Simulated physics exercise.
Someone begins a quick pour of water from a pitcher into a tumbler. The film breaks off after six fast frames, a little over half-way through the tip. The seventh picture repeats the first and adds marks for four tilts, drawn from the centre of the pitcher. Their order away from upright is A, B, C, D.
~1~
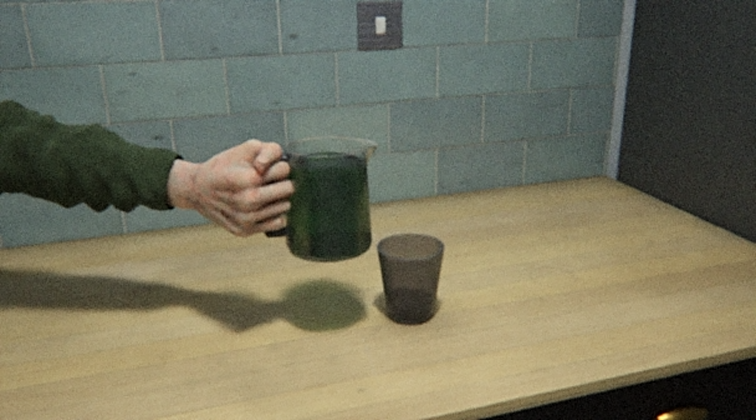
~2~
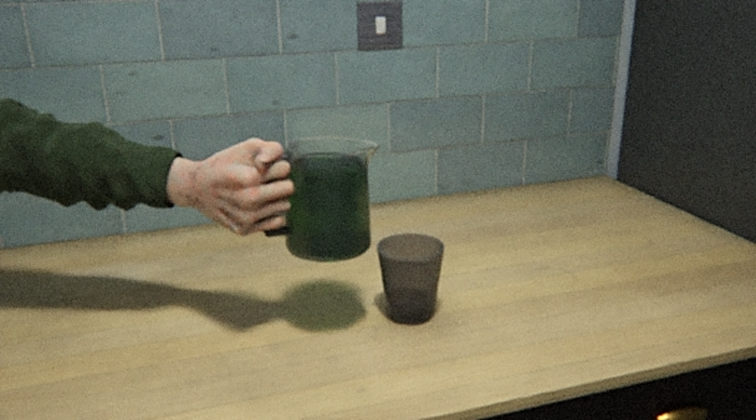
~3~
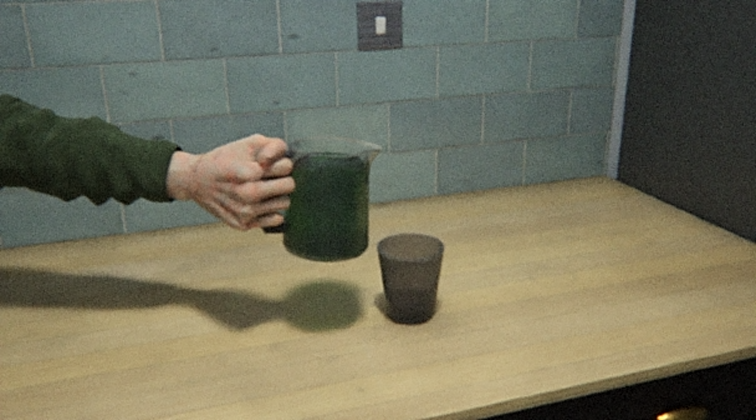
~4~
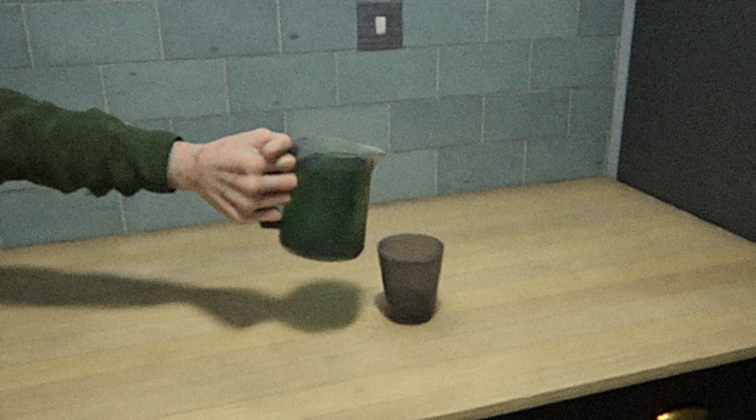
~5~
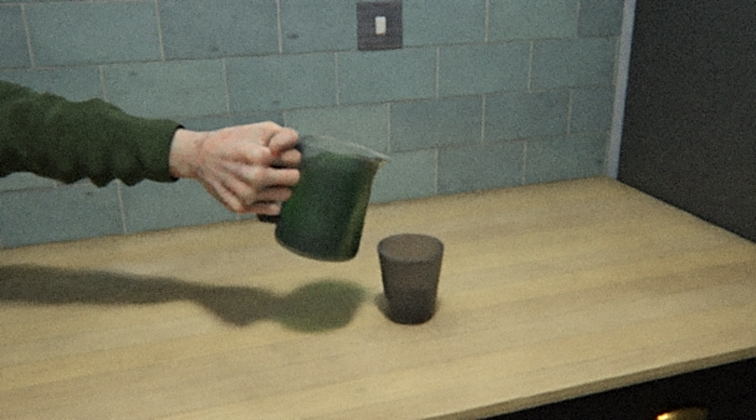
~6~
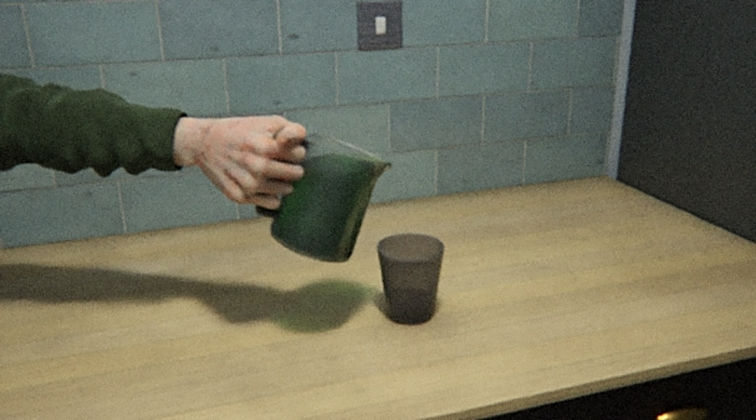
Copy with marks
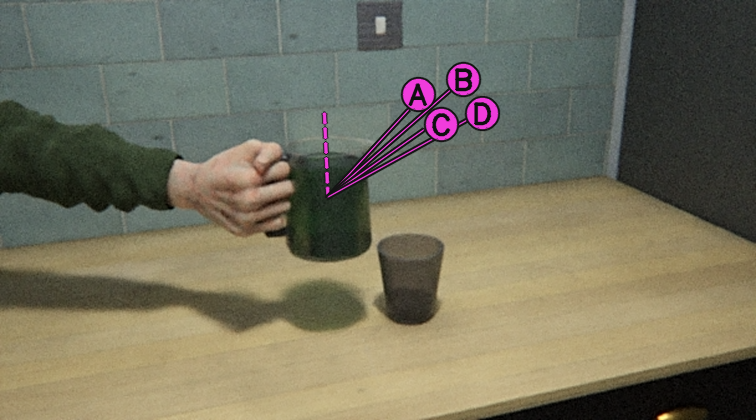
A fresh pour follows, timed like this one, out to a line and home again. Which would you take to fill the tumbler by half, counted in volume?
Tilt B does it best.
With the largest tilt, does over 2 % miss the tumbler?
Yes, it does.
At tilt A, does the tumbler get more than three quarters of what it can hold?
No, less.
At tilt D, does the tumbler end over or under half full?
Over half.
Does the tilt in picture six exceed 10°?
Yes.
In magenta, A at (408, 109); B at (450, 90); C at (423, 129); D at (466, 120).
With A, the tumbler ends with about 37 % of what it can hold.
With B, the tumbler ends with about 51 % of what it can hold.
With C, the tumbler ends with about 70 % of what it can hold.
With D, the tumbler ends with about 72 % of what it can hold; 10 % of the water is spilt.
